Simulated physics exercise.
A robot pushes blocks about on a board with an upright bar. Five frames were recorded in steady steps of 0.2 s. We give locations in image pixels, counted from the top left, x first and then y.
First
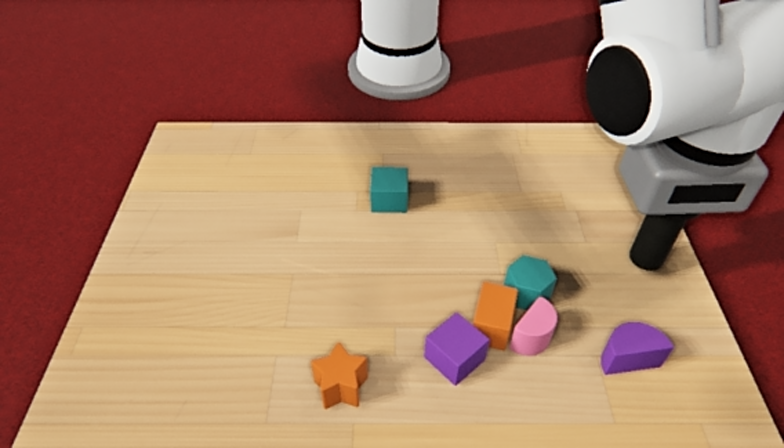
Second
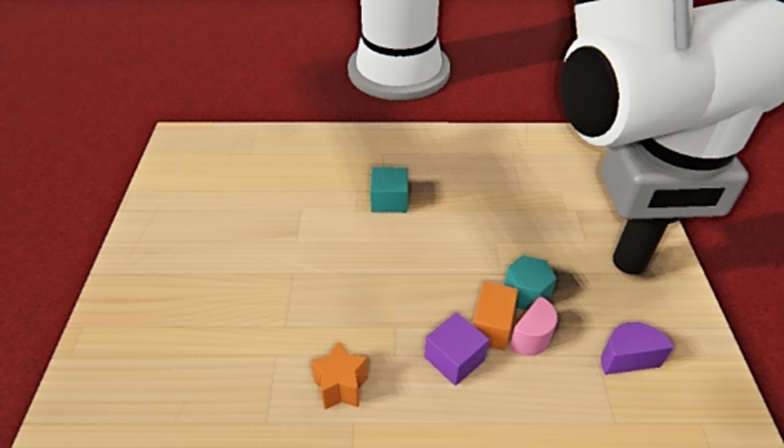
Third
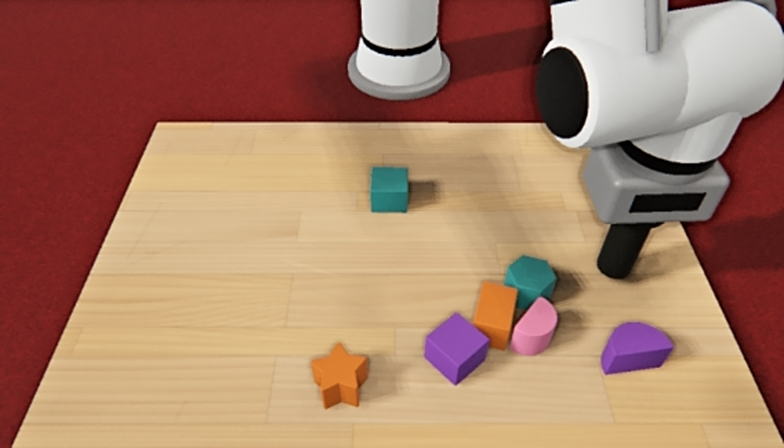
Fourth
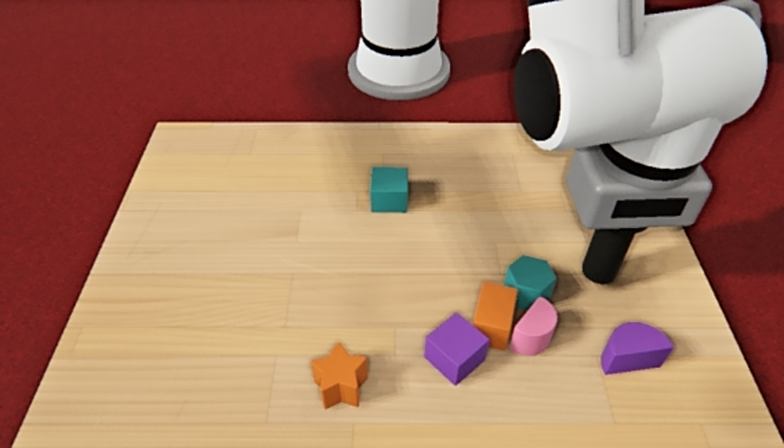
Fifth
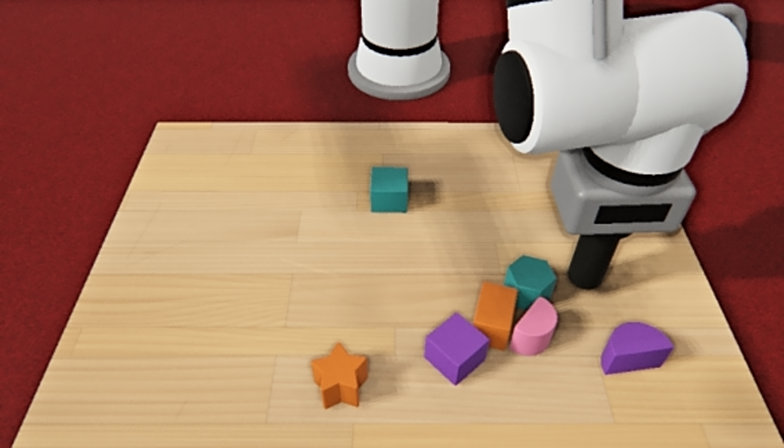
A robot arm moves its black upright bar left and slightly down above the still blocks.
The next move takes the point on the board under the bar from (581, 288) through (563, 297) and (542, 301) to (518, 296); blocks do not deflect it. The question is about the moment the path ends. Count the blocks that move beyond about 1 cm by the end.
Count: Two.
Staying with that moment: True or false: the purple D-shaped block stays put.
True - the claim holds.
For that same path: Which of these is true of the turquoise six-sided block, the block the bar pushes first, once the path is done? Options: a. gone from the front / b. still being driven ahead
I'll go with b - still being driven ahead.
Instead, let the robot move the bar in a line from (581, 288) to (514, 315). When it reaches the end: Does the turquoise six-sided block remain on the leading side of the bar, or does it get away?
The bar has lost it.
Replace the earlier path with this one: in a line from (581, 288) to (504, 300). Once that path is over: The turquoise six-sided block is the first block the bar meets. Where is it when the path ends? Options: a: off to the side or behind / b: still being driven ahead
Choice b: Still being driven ahead.
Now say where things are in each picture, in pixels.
The first picture shows lower end of the bar (645, 260), tops of blocks, purple square (458, 338), orange rectangular block (497, 305), turquoise six-sided block (532, 272), pink D-shaped block (539, 318), purple D-shaped block (638, 338).
The second picture shows bar (629, 263), blocks as before.
The third picture shows bar (613, 268), blocks as before.
The fourth picture shows bar (598, 273), blocks as before.
The fifth picture shows bar (584, 278), purple square (458, 338), orange rectangular block (497, 305), turquoise six-sided block (532, 272), pink D-shaped block (539, 318), purple D-shaped block (638, 338).
The first path, step by step. Halfway along, bar (556, 291); turquoise six-sided block (519, 272), turned 20° clockwise.
At the end, bar (521, 286); purple square (456, 341); orange rectangular block (480, 306), turned 40° anticlockwise; turquoise six-sided block (486, 263), turned 35° clockwise; pink D-shaped block not moved; purple D-shaped block not moved.
